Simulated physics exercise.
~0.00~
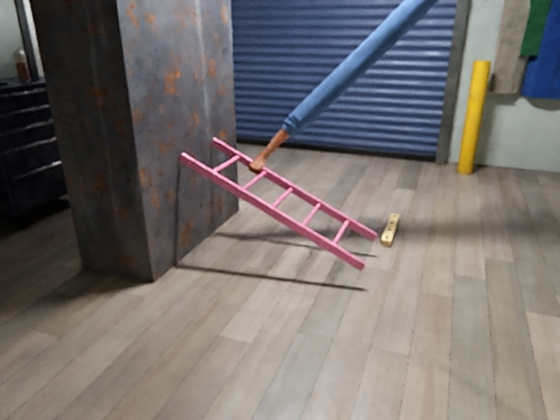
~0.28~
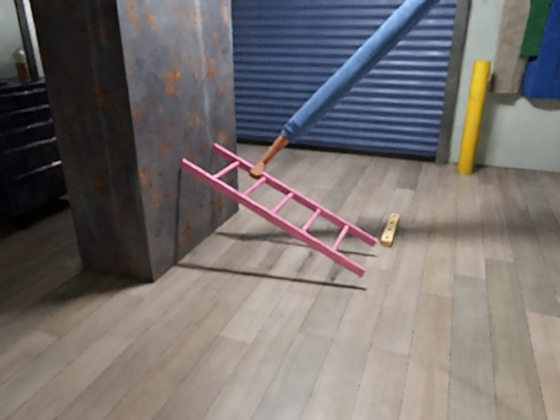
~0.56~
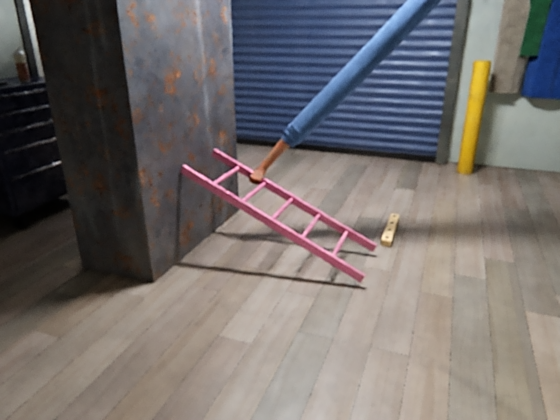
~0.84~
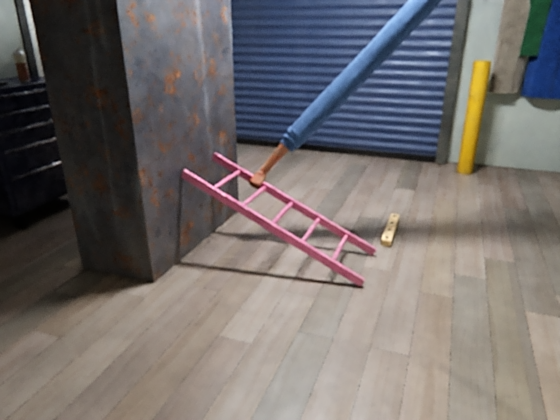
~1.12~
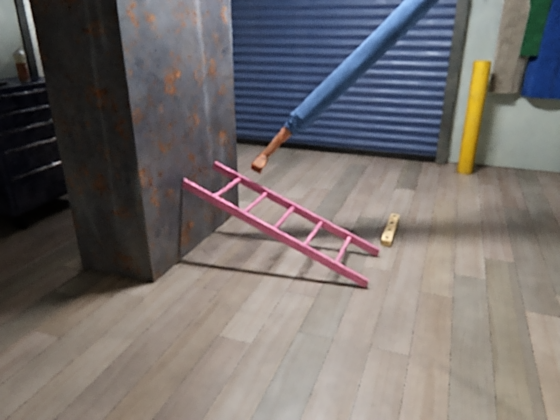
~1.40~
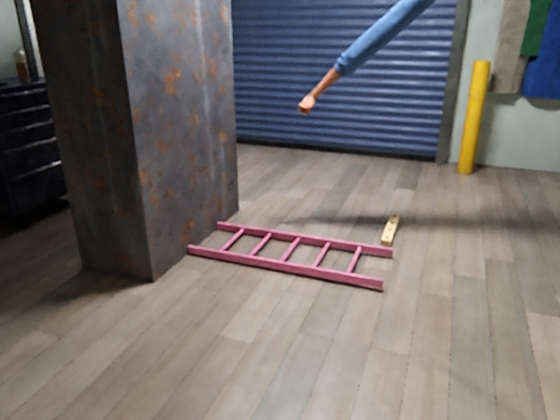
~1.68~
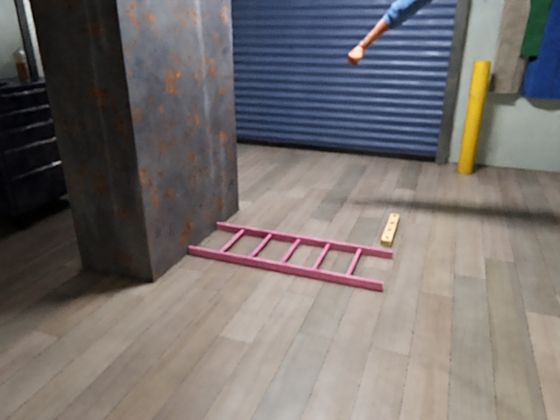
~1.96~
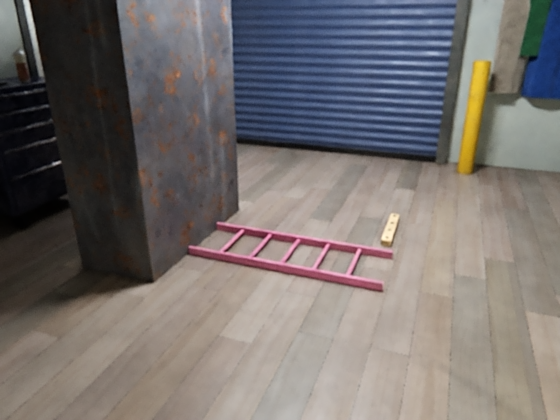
To begin with, a hand at the end of a blue-sleeved arm holds the upper end of a pink, ladder-like gate, which leans at a low slant against a rusty metal pillar. A small pale batten lies on the wooden floor near the gate's lower right end. The hand eases the gate down slightly, then lets go and draws back. Unsupported, the gate slips down the pillar and drops onto the floor. The arm withdraws toward the upper right and leaves the view, while the gate lies flat and still beside the unmoved batten.
